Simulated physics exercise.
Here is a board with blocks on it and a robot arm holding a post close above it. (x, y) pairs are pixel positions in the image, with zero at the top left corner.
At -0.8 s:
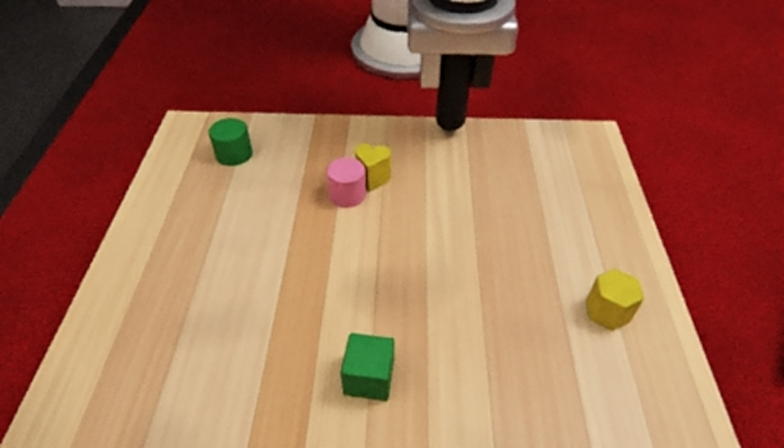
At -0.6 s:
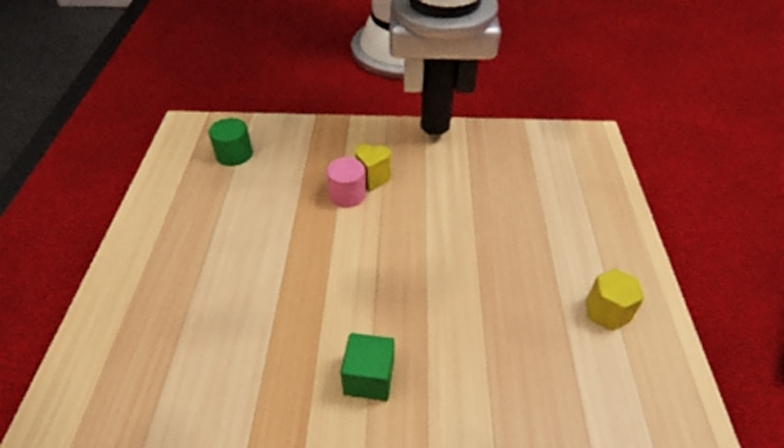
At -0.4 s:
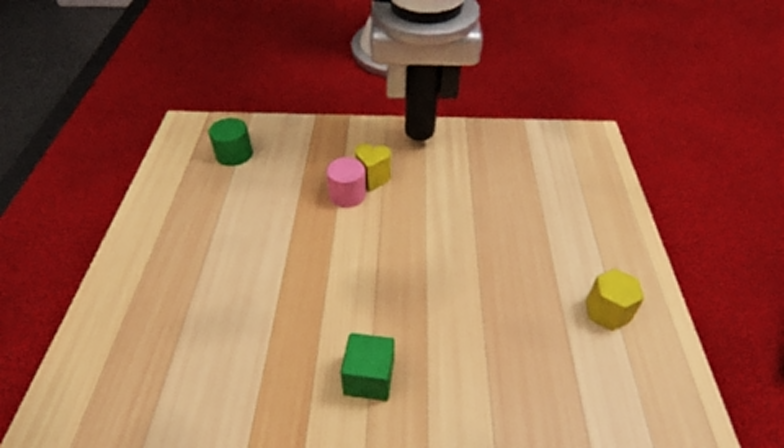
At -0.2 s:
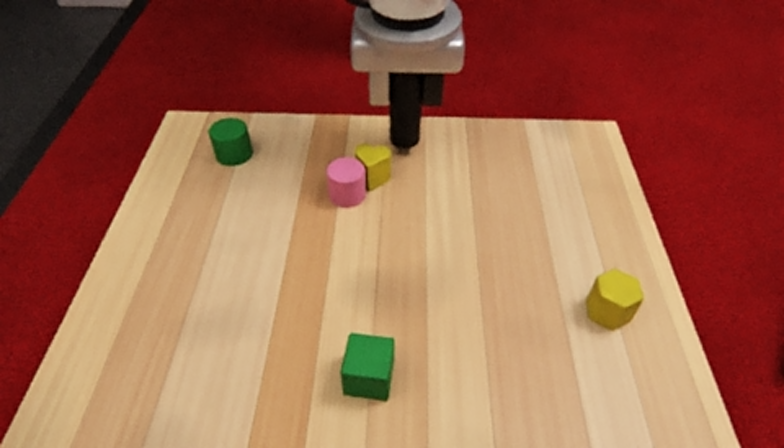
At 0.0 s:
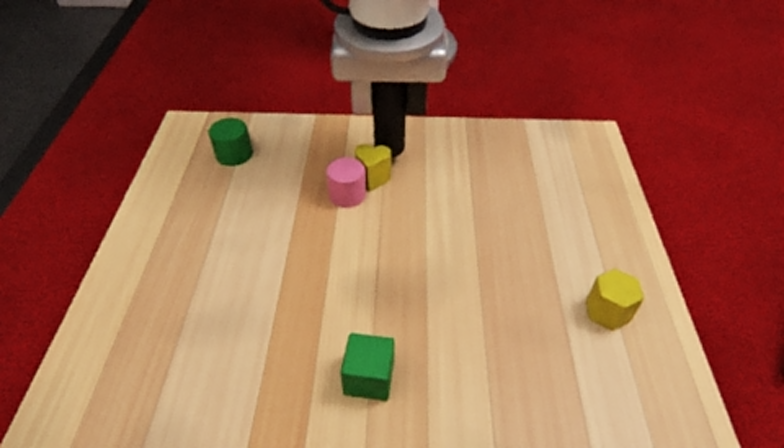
On a striped wooden board with two green blocks, a pink disc and two yellow blocks, a robot arm moves its dark post steadily left and slightly nearer, up close to the heart-shaped yellow block, while all the blocks stay still.
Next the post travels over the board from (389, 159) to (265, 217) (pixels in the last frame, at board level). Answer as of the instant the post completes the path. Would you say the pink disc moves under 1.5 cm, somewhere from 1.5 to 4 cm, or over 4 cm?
From 1.5 to 4 cm.
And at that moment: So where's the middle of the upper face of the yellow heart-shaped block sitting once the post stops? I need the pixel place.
It should be at (365, 167) by then.
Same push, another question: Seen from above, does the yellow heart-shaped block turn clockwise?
Answer: No.
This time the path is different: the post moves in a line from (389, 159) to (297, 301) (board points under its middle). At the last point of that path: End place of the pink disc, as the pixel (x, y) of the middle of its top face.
So, by the moment the path ends, you'll find the top centre of the pink disc at (305, 193).
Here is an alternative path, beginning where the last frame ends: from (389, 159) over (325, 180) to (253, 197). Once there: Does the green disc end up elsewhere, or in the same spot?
It stays.
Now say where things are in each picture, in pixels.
The first picture shows tip of the post (450, 122), middles of tops, pink disc (346, 169), yellow heart-shaped block (372, 153).
The second picture shows post (435, 127), nothing pushed.
The third picture shows post (420, 133), nothing pushed.
The fourth picture shows post (405, 140), nothing pushed.
The fifth picture shows post (389, 149), pink disc (346, 169), yellow heart-shaped block (372, 153).
The first path, step by step. One third of the way, post (349, 167); pink disc (334, 183); yellow heart-shaped block (365, 167), turned 45° anticlockwise.
Two thirds of the way, post (306, 187); pink disc (331, 188); yellow heart-shaped block (365, 167), turned 50° anticlockwise.
At the end, post (262, 207); pink disc (331, 188); yellow heart-shaped block (365, 167), turned 50° anticlockwise.
